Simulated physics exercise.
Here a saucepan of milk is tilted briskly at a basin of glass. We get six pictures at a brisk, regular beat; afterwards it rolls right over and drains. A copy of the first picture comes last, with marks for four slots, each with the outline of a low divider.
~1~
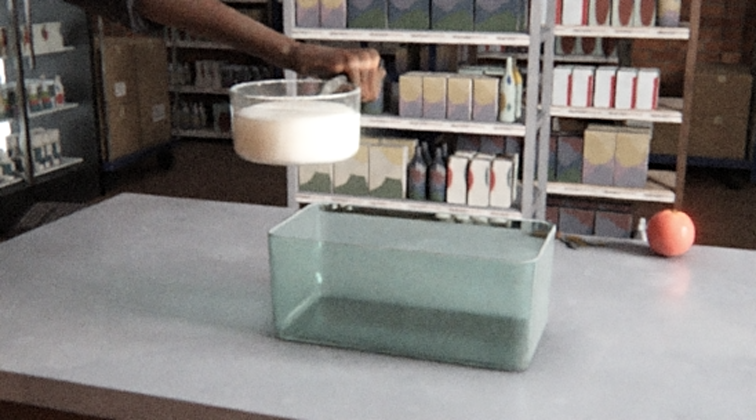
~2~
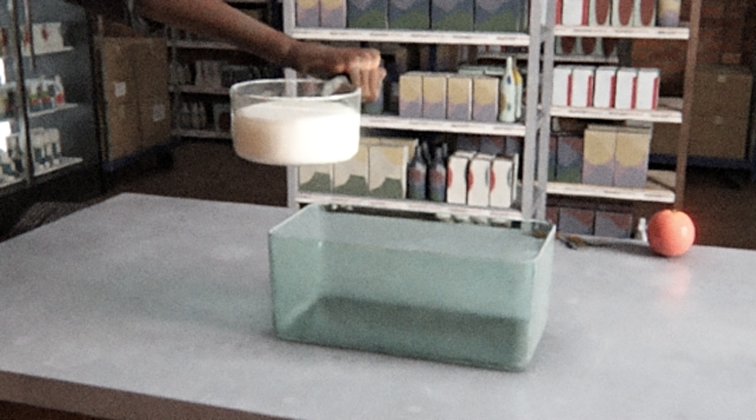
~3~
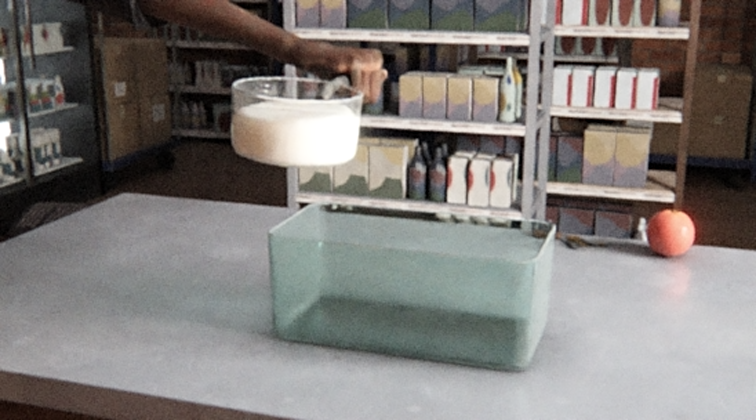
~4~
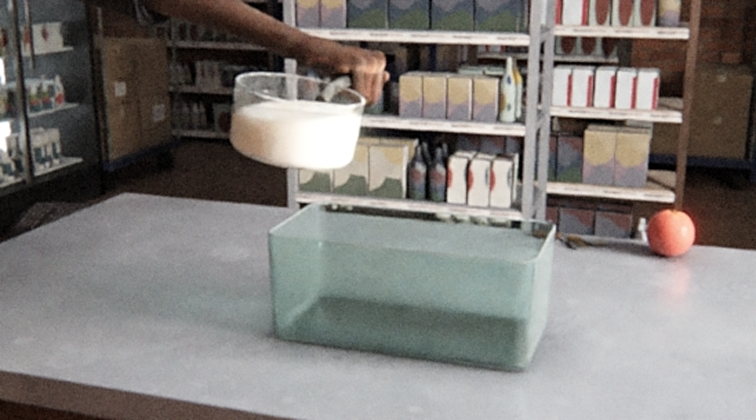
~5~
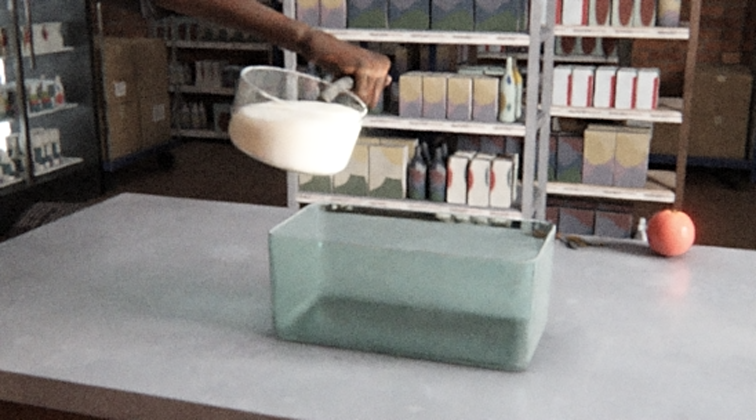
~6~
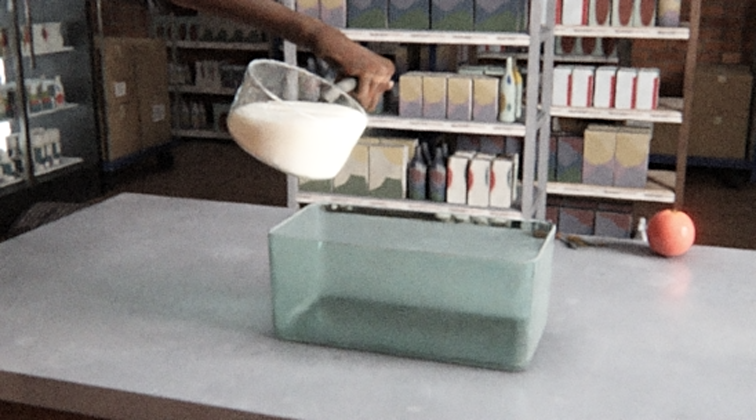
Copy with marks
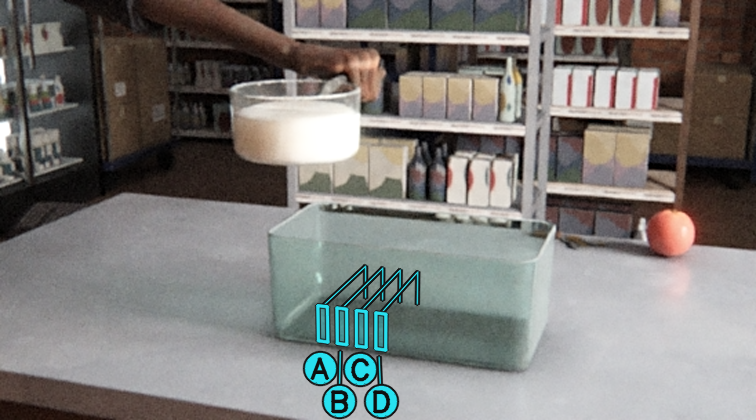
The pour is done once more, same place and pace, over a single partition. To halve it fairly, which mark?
The best position is D.
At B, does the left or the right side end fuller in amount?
More ends on the right.
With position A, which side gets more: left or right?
More ends on the right.
In cyan, A at (321, 348); B at (340, 351); C at (359, 354); D at (379, 356).
With A, about 6 % ends left of the wall and 94 % right of it.
With B, about 8 % ends left of the wall and 91 % right of it.
With C, about 27 % ends left of the wall and 72 % right of it.
With D, about 49 % ends left of the wall and 51 % right of it.
